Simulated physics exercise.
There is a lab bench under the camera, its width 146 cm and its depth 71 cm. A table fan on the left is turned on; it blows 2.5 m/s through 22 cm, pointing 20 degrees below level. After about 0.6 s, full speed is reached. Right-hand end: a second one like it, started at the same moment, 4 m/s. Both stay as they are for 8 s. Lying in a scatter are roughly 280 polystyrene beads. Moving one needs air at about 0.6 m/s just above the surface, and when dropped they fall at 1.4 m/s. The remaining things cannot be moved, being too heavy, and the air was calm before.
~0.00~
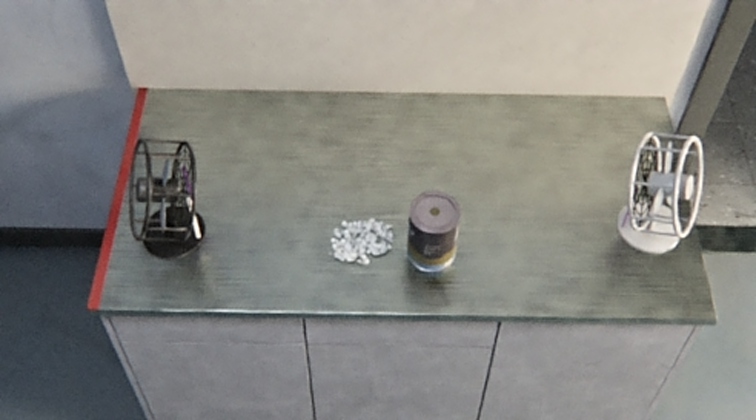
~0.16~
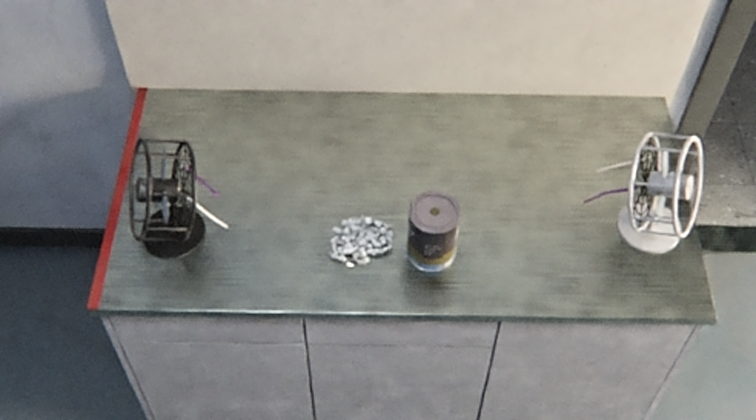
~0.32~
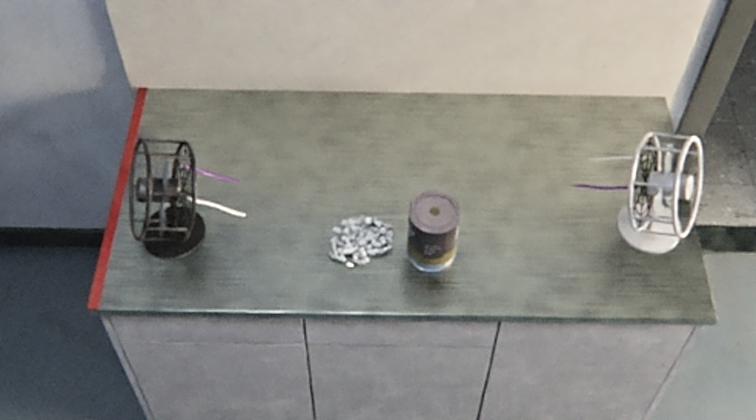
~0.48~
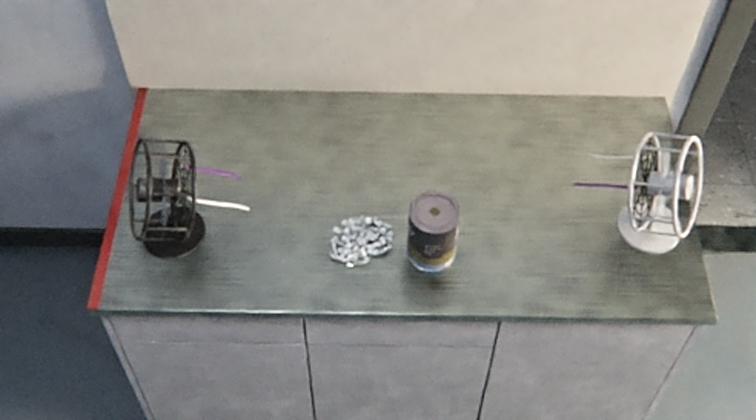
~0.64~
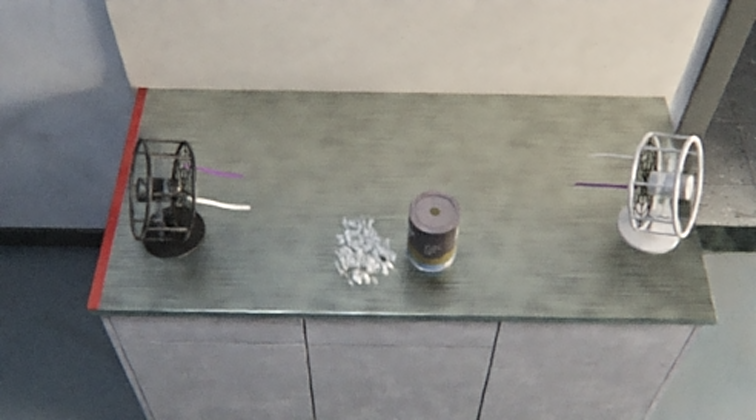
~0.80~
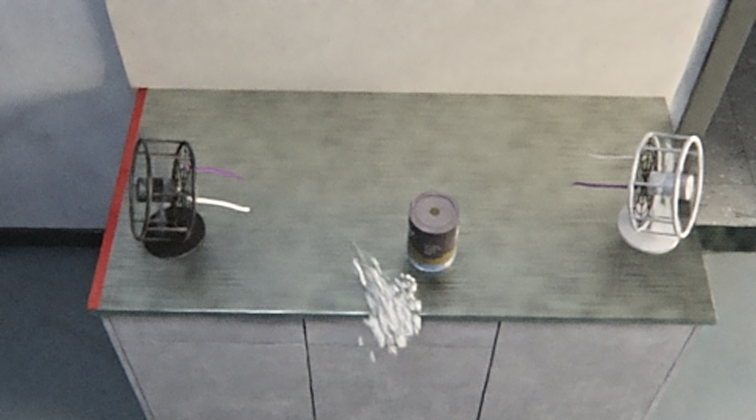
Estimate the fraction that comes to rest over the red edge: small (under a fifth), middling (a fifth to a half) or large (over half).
The fraction over the red edge is small, under a fifth.
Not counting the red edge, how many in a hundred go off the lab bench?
About 100 %.
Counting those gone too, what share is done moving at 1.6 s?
100 %.
After 1.6 s the count stands so, 0 % are over the red edge.
After 2.6 s the count stands so, 0 % are over the red edge.
After 4.4 s the count stands so, 0 % are over the red edge.
After 8.0 s, at the end, 0 % are over the red edge.
